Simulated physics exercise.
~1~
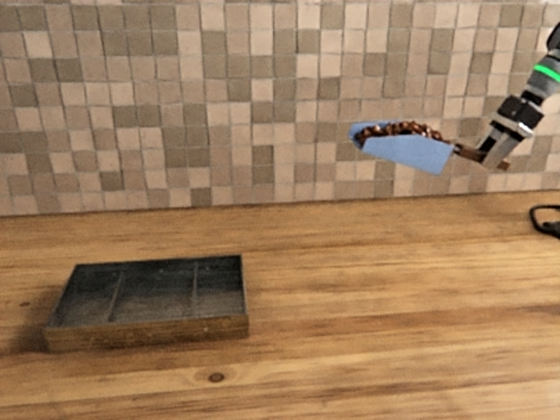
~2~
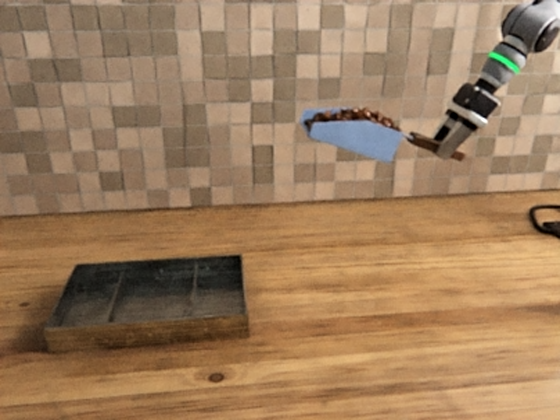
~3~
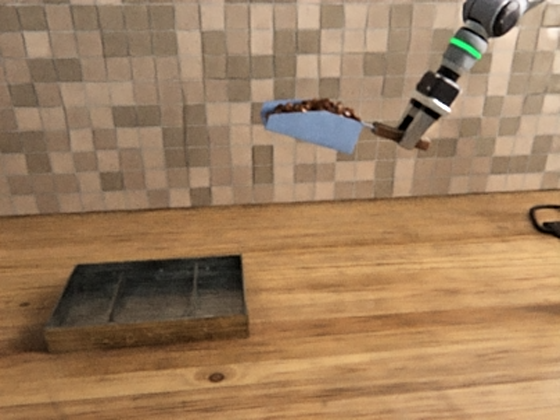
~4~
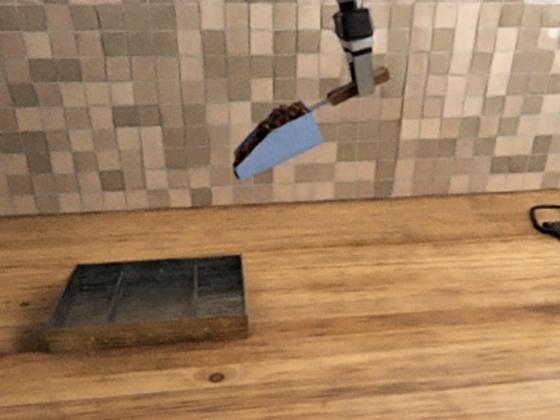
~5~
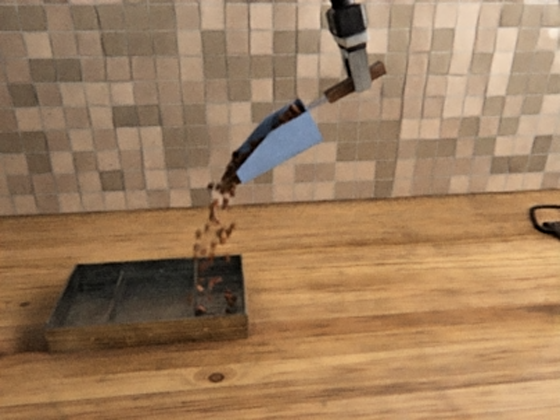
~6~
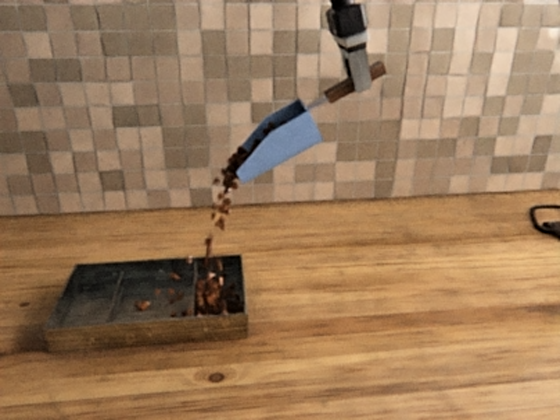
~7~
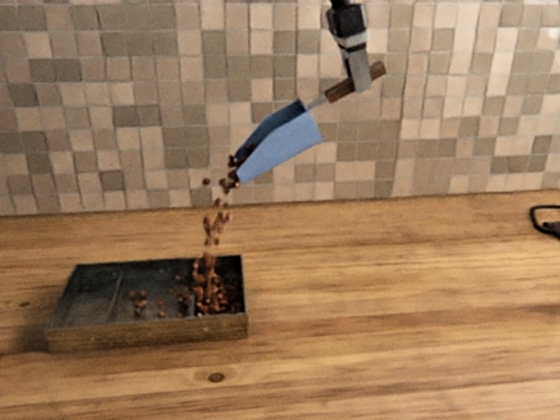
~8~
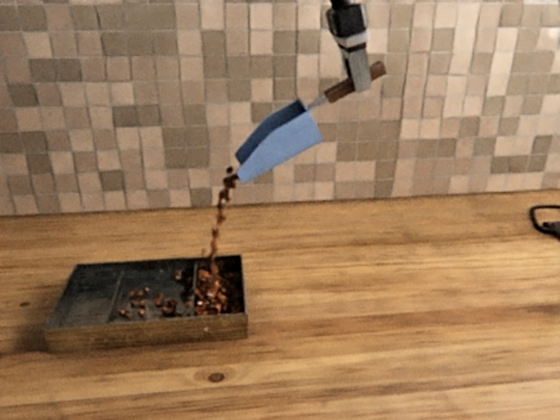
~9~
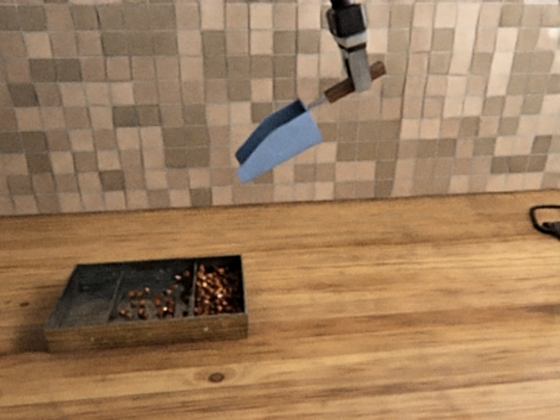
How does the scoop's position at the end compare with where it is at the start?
The scoop starts farther to the right, well away from the tray, and ends farther left, above and slightly to the right of the tray's right end.
